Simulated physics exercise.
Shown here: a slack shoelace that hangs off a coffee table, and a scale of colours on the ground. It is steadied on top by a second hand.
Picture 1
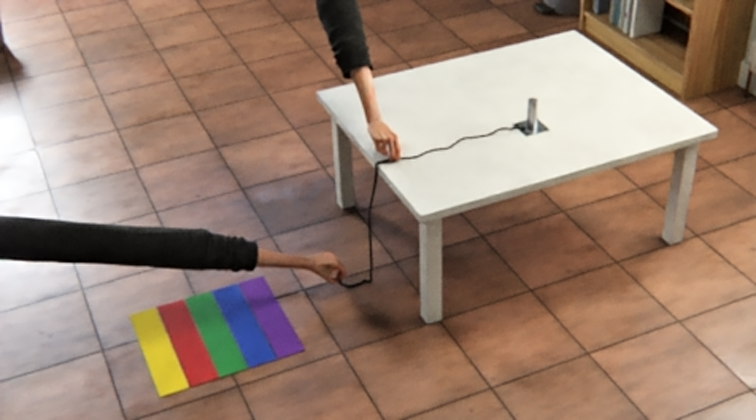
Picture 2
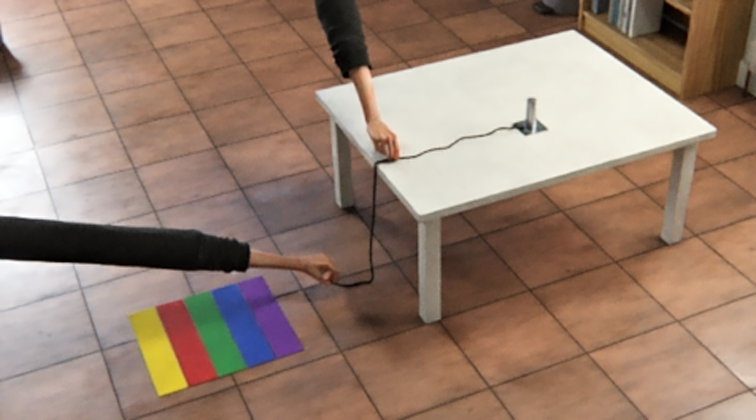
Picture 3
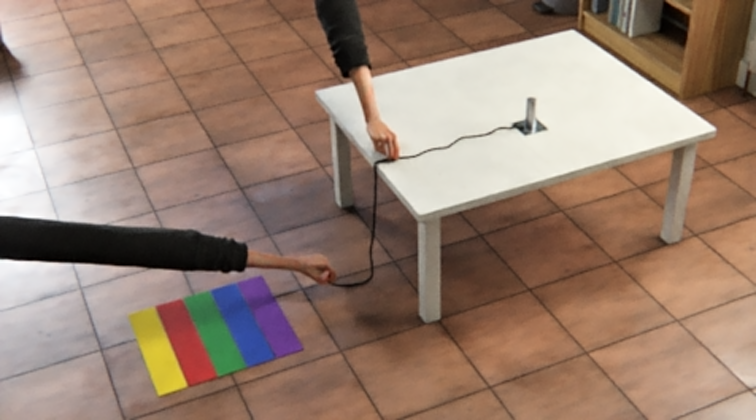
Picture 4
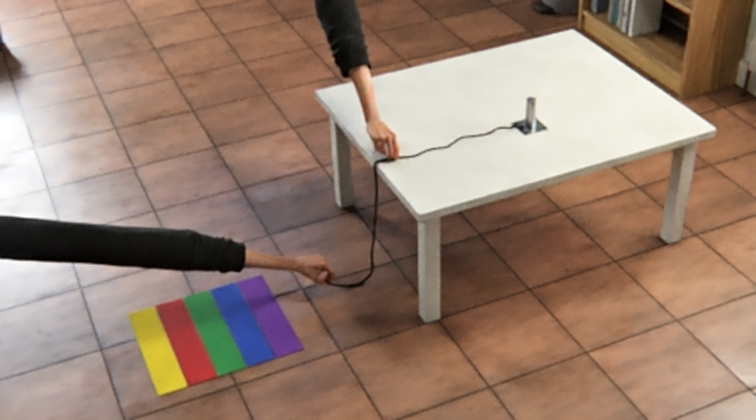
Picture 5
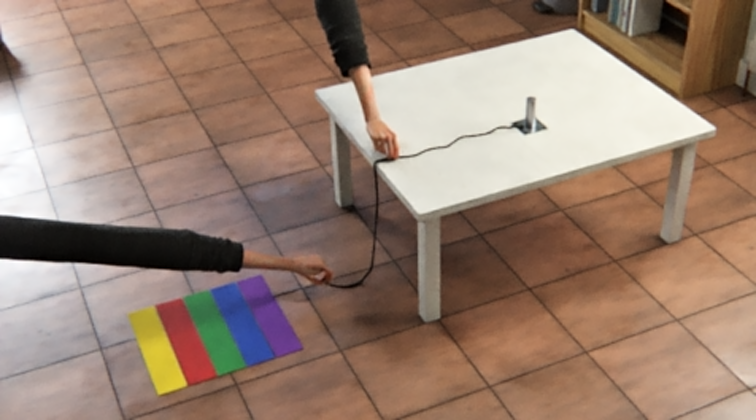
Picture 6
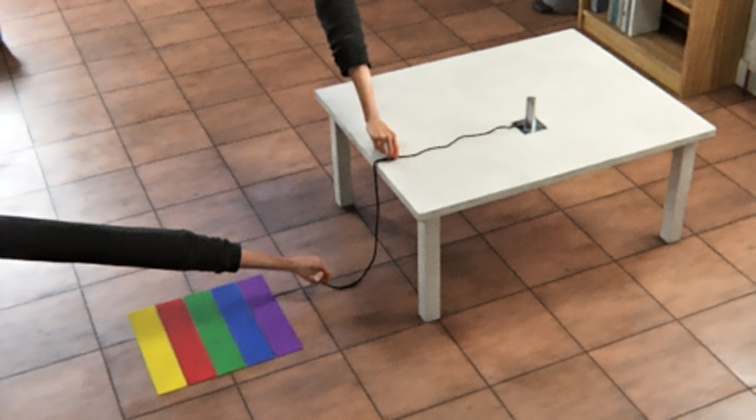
The clip opens on a dark shoelace running from a small upright object across a white coffee table and over its edge, with one hand at the edge and another holding the low end near a striped colour scale. The lower hand shifts slightly left, rounding the slack bend, while the upper hand barely moves.
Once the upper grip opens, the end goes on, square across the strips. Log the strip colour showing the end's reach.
Reach: Blue strip.
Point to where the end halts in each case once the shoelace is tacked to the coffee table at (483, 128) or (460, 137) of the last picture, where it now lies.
Around (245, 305), then around (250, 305).
Early on, end near (299, 290); short of the strips.
Midway, end near (263, 301); over purple.
At the end of the slack, end near (242, 308); over blue. It halts on the blue strip.
